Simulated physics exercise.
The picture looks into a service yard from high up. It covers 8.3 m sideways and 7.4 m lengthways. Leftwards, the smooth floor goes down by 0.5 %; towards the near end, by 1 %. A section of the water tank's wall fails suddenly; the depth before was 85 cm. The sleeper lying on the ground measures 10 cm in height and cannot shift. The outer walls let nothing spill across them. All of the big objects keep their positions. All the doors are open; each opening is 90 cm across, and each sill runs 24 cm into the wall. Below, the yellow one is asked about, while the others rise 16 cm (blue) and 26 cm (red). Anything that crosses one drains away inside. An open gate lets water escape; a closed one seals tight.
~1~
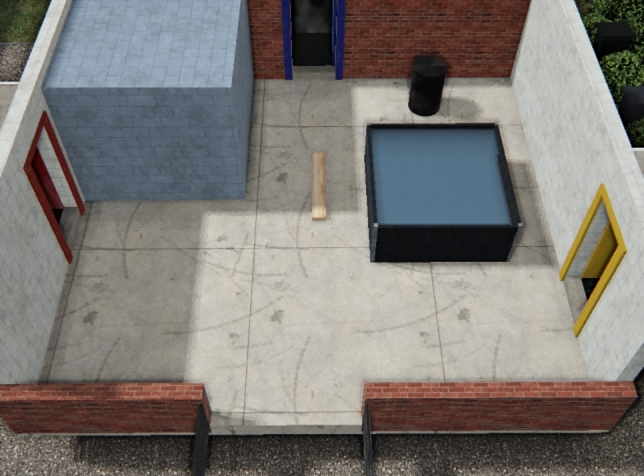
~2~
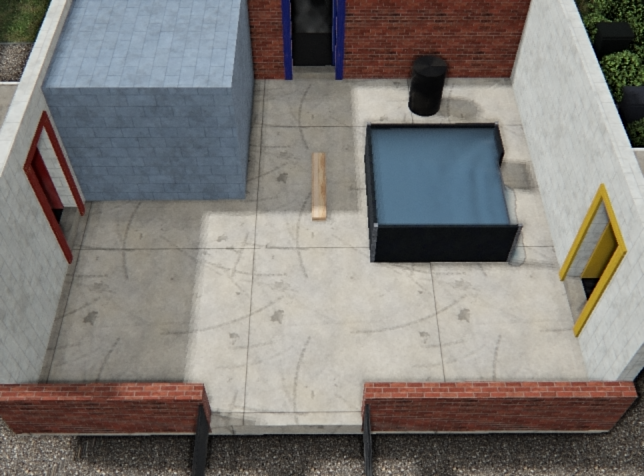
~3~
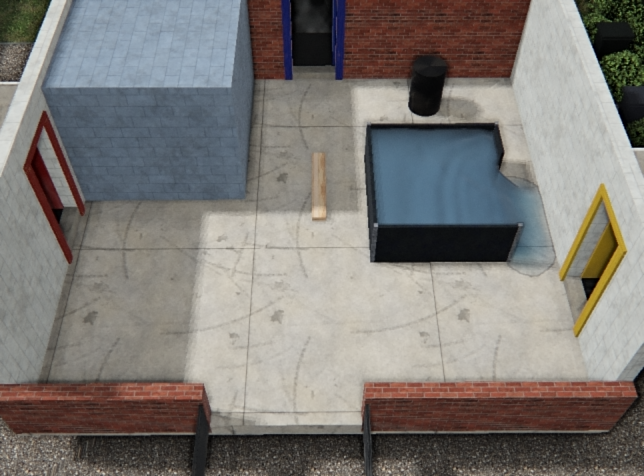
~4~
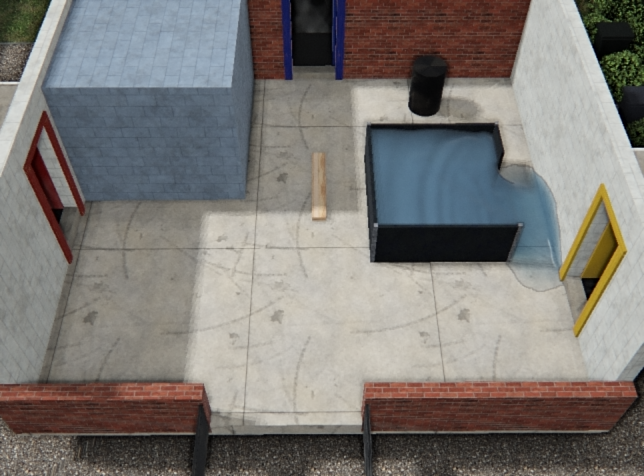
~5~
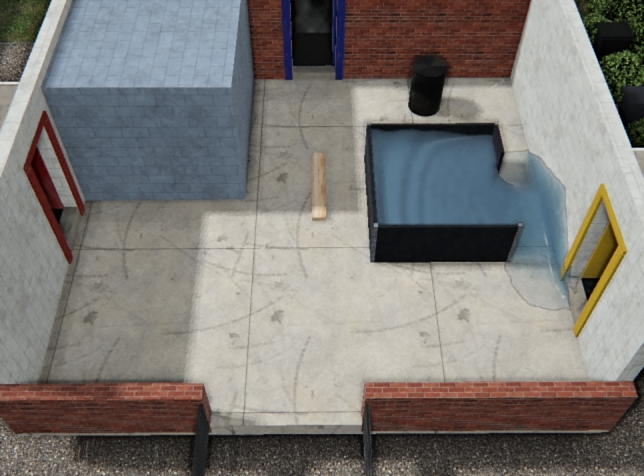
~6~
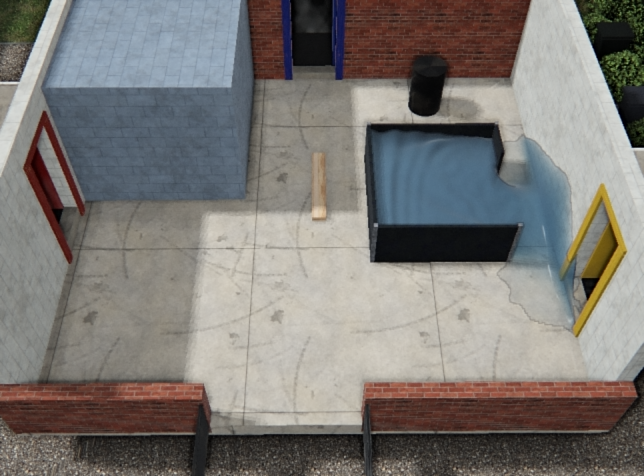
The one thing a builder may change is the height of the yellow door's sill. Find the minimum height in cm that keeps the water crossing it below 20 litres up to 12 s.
23 cm.
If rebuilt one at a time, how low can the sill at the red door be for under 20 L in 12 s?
Red door, minimum about 9.5 cm.
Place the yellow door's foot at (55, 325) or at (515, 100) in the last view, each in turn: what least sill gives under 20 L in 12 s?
You'd want roughly 13.0 cm there first, then roughly 21 cm.
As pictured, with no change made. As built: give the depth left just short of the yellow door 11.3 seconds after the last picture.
A ruler would read roughly 5.5 cm.
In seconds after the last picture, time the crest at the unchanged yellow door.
Near 1.0 seconds.
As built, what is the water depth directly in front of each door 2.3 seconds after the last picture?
Yellow door: 17 cm; blue door: 3 cm; red door: 0 cm.
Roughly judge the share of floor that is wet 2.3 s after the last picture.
I'd say near 45 percent.
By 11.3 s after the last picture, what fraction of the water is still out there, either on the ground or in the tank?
Roughly 92 percent of the water remains.
Then, 0.7 s after the last picture water covers 20 % of the floor, deepest (66 cm) near (540, 233); 26 cm at the yellow door, 9 litres in over its 17 cm sill.
Then, 2.3 s after the last picture water covers 45 % of the floor, deepest (38 cm) near (556, 395); 17 cm at the yellow door, 46 litres in over its 17 cm sill.
Then, 11.3 s after the last picture water covers 100 % of the floor, deepest (14 cm) near (32, 411); 6 cm at the yellow door, 49 litres in over its 17 cm sill.
At the yellow door as built, the water peaked near 26 cm, 0.9 s after the last picture.
Run again over the same 12 s with other heights there, 28 litres in over 20.5 cm, 8 litres over 27.5 cm. The limit of 20 litres is kept from about 23 cm up.
